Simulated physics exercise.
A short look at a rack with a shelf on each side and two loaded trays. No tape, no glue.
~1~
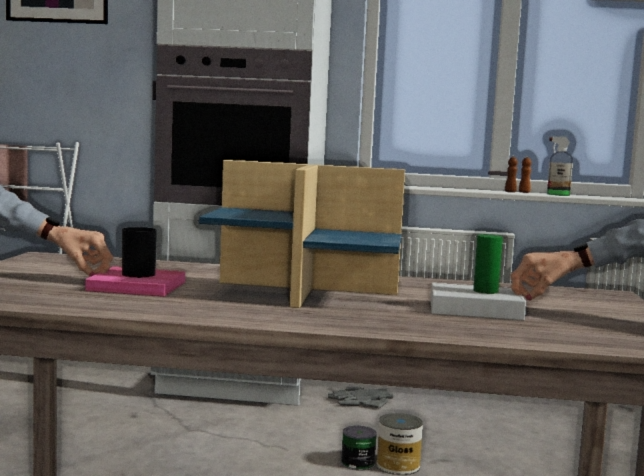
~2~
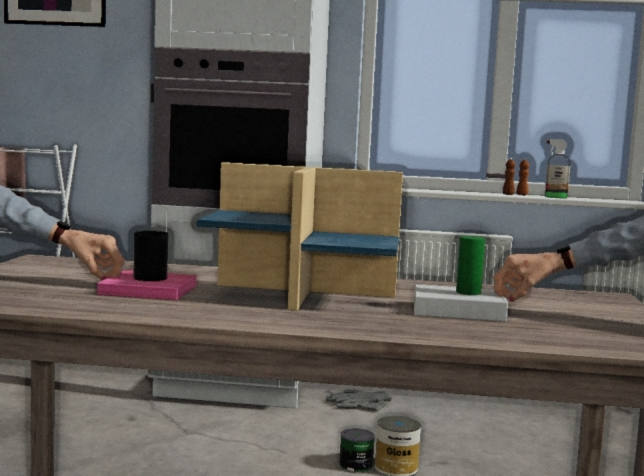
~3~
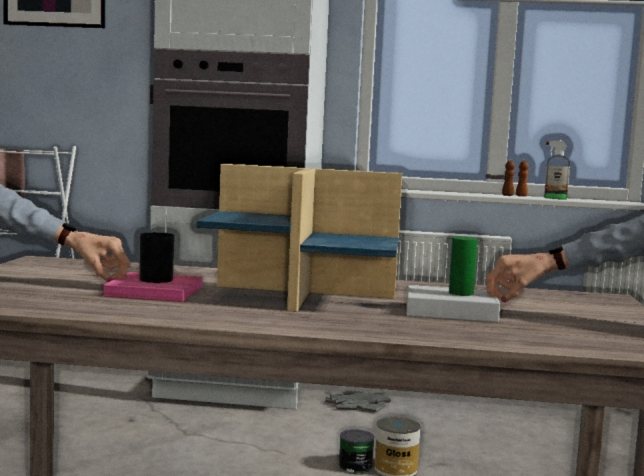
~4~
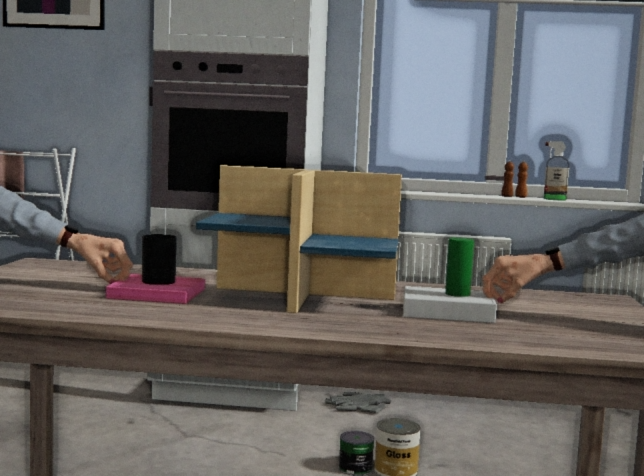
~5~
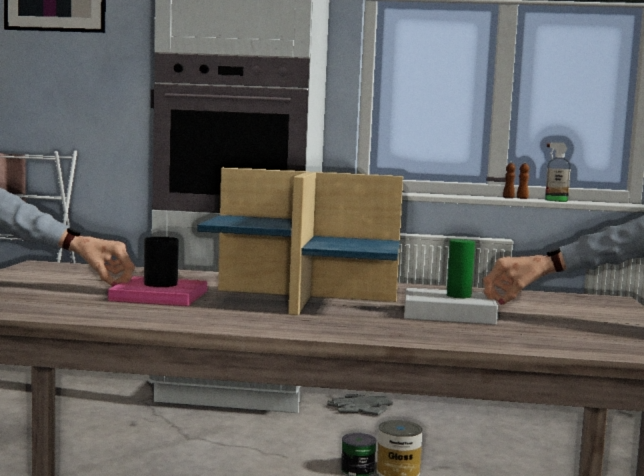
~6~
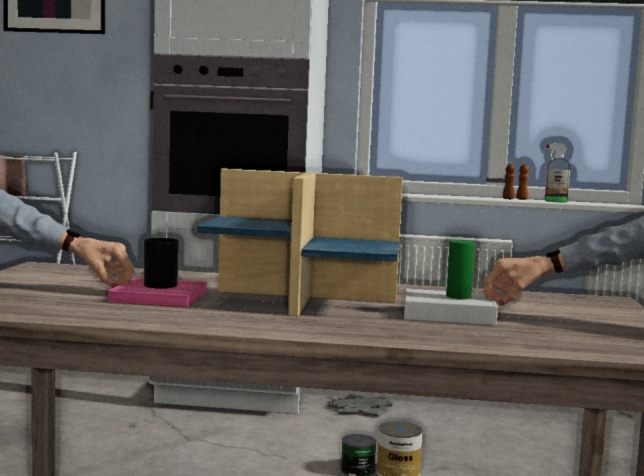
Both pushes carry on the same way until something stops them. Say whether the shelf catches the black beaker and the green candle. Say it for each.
In the end the black beaker passes below; the green candle is knocked back.
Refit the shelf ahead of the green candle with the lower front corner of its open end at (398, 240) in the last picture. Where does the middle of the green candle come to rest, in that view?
Resting at (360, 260).
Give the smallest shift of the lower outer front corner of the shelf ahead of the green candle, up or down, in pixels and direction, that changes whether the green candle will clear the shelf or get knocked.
About 16 pixels up.
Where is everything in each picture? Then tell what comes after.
The first picture shows hands sliding the things forward; black beaker (139, 252); green candle (488, 264); white tray (476, 301).
The second picture shows hands sliding the things forward; green candle (471, 265); shelf (303, 236).
The third picture shows hands sliding the things forward; black beaker (157, 257); pink board (155, 286).
The fourth picture shows hands sliding the things forward; green candle (459, 267); white tray (448, 304).
The fifth picture shows hands sliding the things forward; black beaker (161, 262); shelf (303, 240).
The sixth picture shows hands sliding the things forward; black beaker (161, 263); green candle (460, 269); pink board (159, 292).
Then, 1.46 s after the last picture, black beaker riding along near (209, 266); green candle tipped 4° from how it was near (409, 266).
Then, 2.00 s after the last picture, black beaker riding along near (230, 267); green candle tipped 55° from how it was near (412, 269).
At rest, the black beaker clears the shelf, near (246, 268); the green candle strikes the shelf, near (421, 292).
